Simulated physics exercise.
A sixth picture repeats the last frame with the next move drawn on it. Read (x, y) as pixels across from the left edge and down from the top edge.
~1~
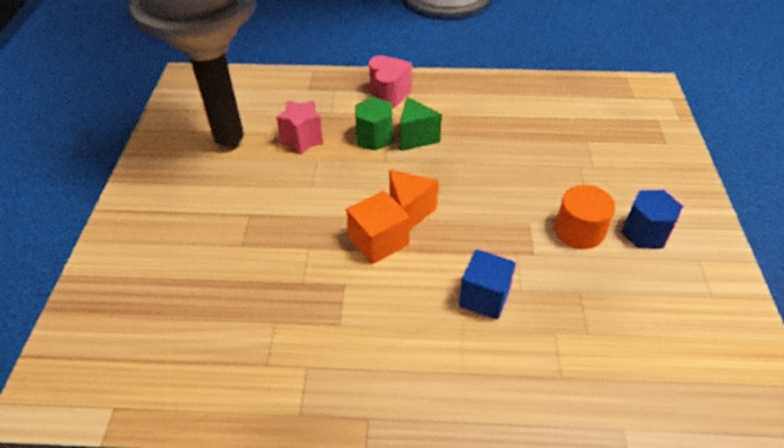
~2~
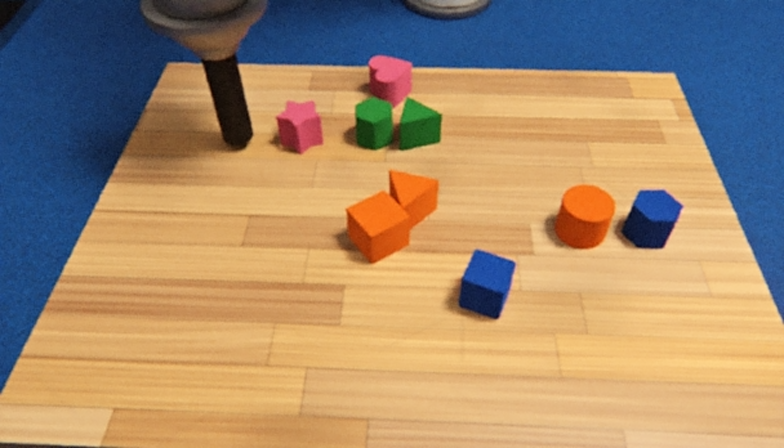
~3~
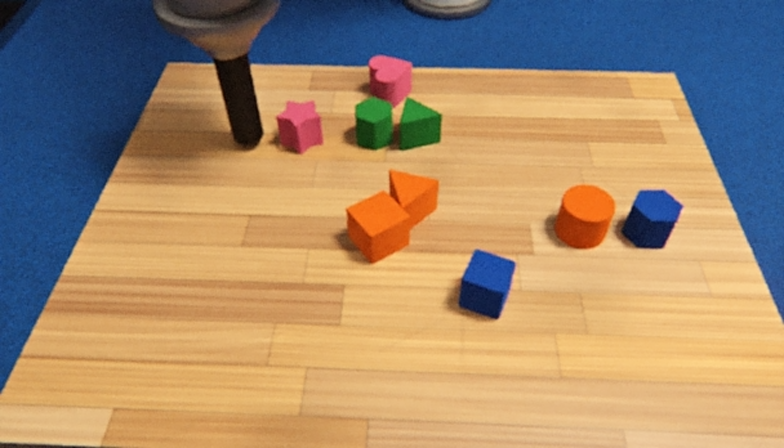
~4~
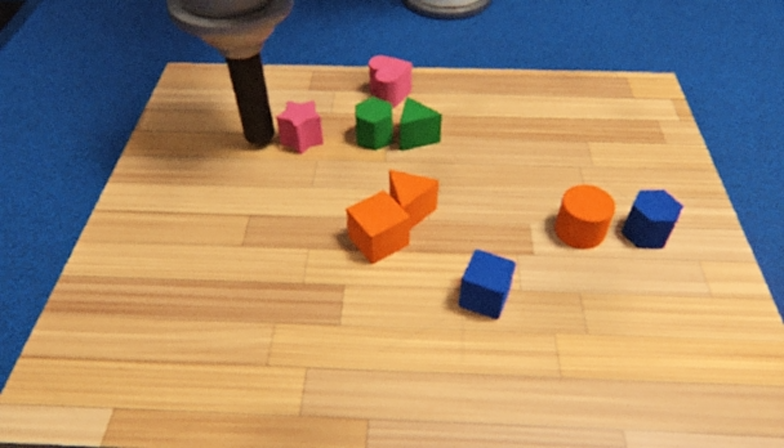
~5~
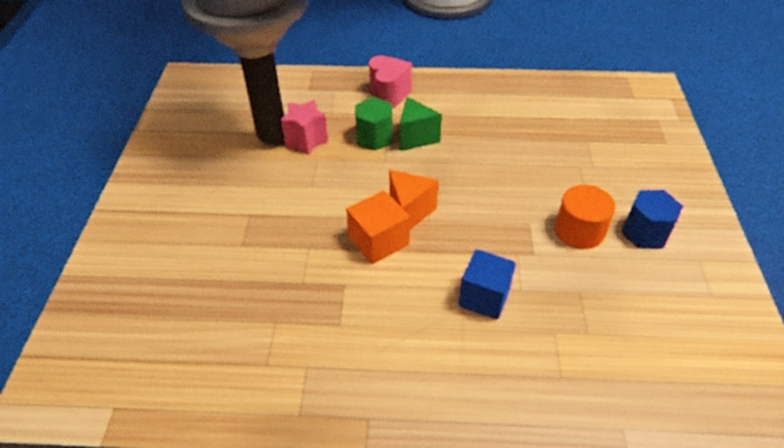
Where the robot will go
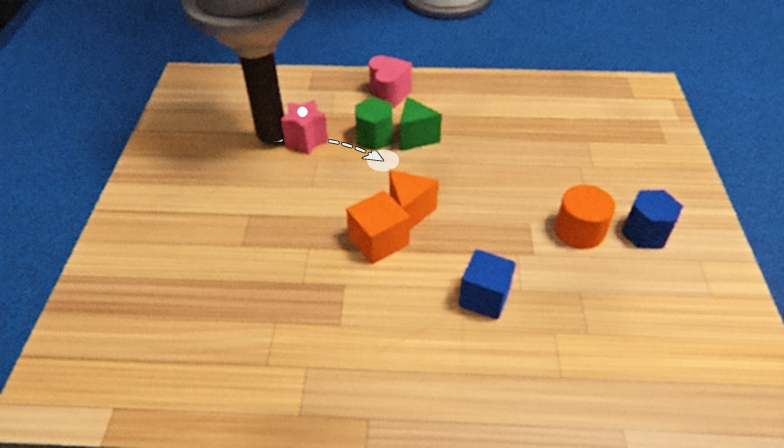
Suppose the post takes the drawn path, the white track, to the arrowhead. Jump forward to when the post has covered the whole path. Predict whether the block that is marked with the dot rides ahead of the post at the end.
It is still there in front.
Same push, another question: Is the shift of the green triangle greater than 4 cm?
Going by the path, yes.
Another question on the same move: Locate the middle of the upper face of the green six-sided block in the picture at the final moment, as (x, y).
About (445, 117).
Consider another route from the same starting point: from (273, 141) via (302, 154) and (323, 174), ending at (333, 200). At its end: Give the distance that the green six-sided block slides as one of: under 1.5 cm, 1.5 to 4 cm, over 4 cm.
The under 1.5 cm band.
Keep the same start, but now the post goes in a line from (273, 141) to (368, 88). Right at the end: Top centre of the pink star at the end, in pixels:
It comes to (324, 108).
The line goes from (273, 141) through (313, 139) and (350, 146) to (383, 160); the dot is on the pink star.
The first path, step by step. One third of the way, post at (312, 132); pink star at (341, 112); green six-sided block at (382, 109).
Two thirds of the way, post at (350, 138); pink star at (380, 118); green six-sided block at (420, 113), turned 15° anticlockwise; green triangle at (452, 107), turned 30° anticlockwise.
At the end, post at (383, 153); pink star at (415, 131); green six-sided block at (445, 117), turned 45° anticlockwise; orange triangle unmoved; green triangle at (467, 103), turned 60° anticlockwise.
